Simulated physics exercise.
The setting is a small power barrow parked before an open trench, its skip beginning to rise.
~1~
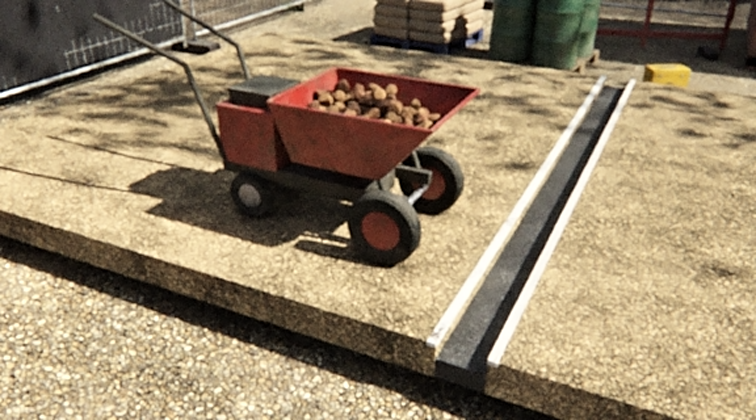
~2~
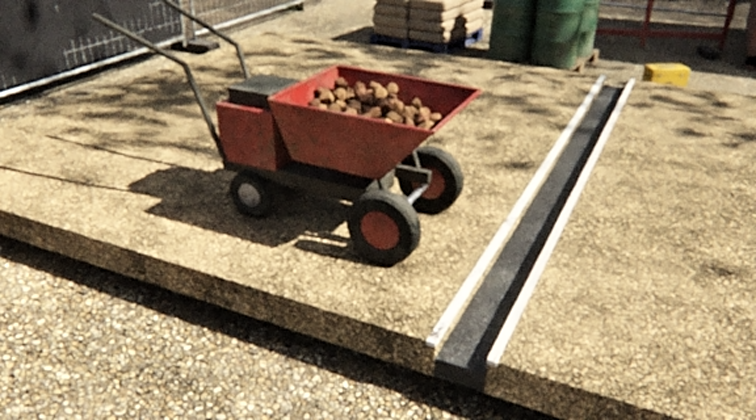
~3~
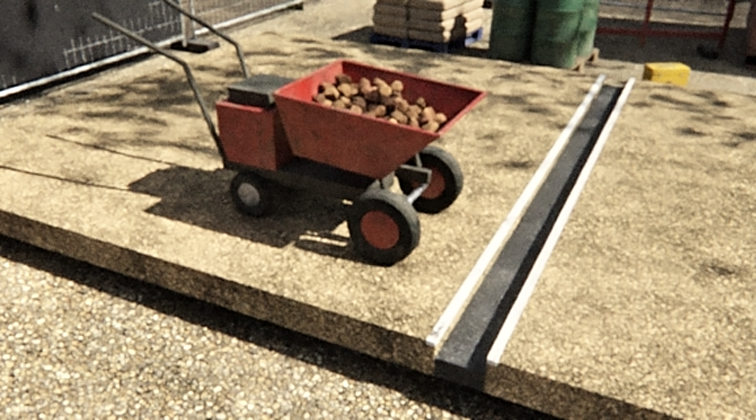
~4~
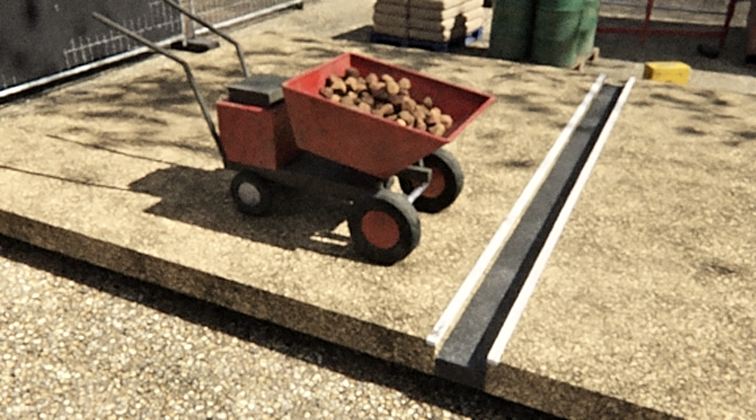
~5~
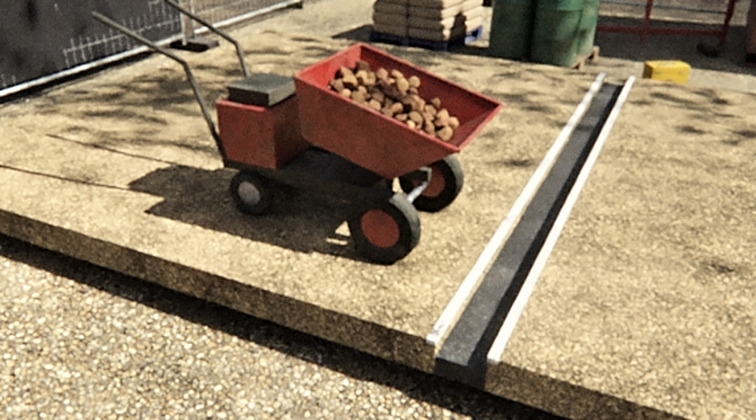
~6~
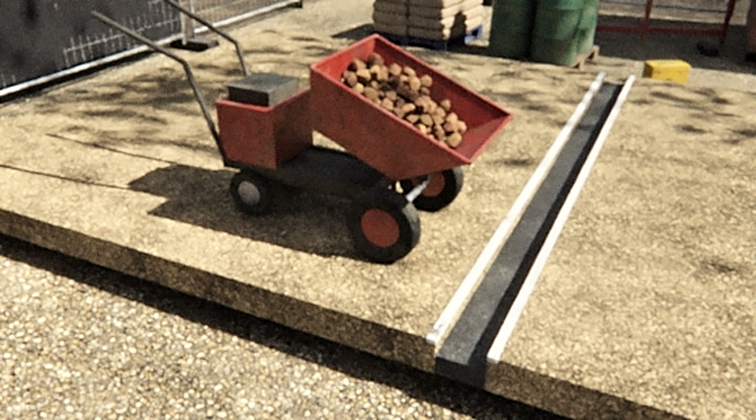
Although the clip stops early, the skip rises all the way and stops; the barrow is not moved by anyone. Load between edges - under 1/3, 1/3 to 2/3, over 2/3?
Alright, so the trench is left with a share beneath one third.
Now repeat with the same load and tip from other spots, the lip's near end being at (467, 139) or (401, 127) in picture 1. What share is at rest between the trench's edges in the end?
Estimates, in order: 0 % then 40 %.
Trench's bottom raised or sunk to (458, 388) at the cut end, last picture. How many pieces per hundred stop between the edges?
40 per cent, roughly.
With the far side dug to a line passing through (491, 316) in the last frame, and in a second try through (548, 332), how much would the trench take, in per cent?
I'd say some 0 in a hundred, followed by 50 in a hundred.
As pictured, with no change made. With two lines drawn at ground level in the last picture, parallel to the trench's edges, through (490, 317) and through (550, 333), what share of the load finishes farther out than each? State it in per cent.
The first comes to 60 per cent, the second to 30 per cent.
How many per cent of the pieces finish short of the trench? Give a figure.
Call it some 0 percent of the pieces.
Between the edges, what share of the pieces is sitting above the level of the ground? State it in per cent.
I'd say around 35 percent.
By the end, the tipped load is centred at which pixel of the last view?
Around (575, 266).
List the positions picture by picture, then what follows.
Lip of the skip at (430, 132), level; top of the load at (353, 106), clay clods; first edge of the trench at (453, 309); far edge at (511, 325), the trench under half as wide as the skip, and shallow for its width, in the first frame.
Lip of the skip at (432, 133), tipped barely; top of the load at (354, 105), in the second frame.
Lip of the skip at (438, 136), tipped barely; top of the load at (358, 102), in the third frame.
Lip of the skip at (447, 142), tipped a little; top of the load at (353, 98), in the fourth frame.
Lip of the skip at (458, 151), tipped clearly; top of the load at (362, 93), in the fifth frame.
Lip of the skip at (469, 163), tipped clearly; top of the load at (373, 88); first edge of the trench at (453, 305); far edge at (510, 322), in the sixth frame.
Soon, skip tipped steeply; all in the skip.
A while on, skip tipped right over; about two thirds in the skip; a small part in or heaped over the trench; about a quarter beyond it; a stray few falling.
Towards the end, skip tipped right over; about a third in the skip; a small part in or heaped over the trench; about half beyond it.
Finally, skip tipped right over; about a third in the skip; about a quarter in or heaped over the trench; about half beyond it.
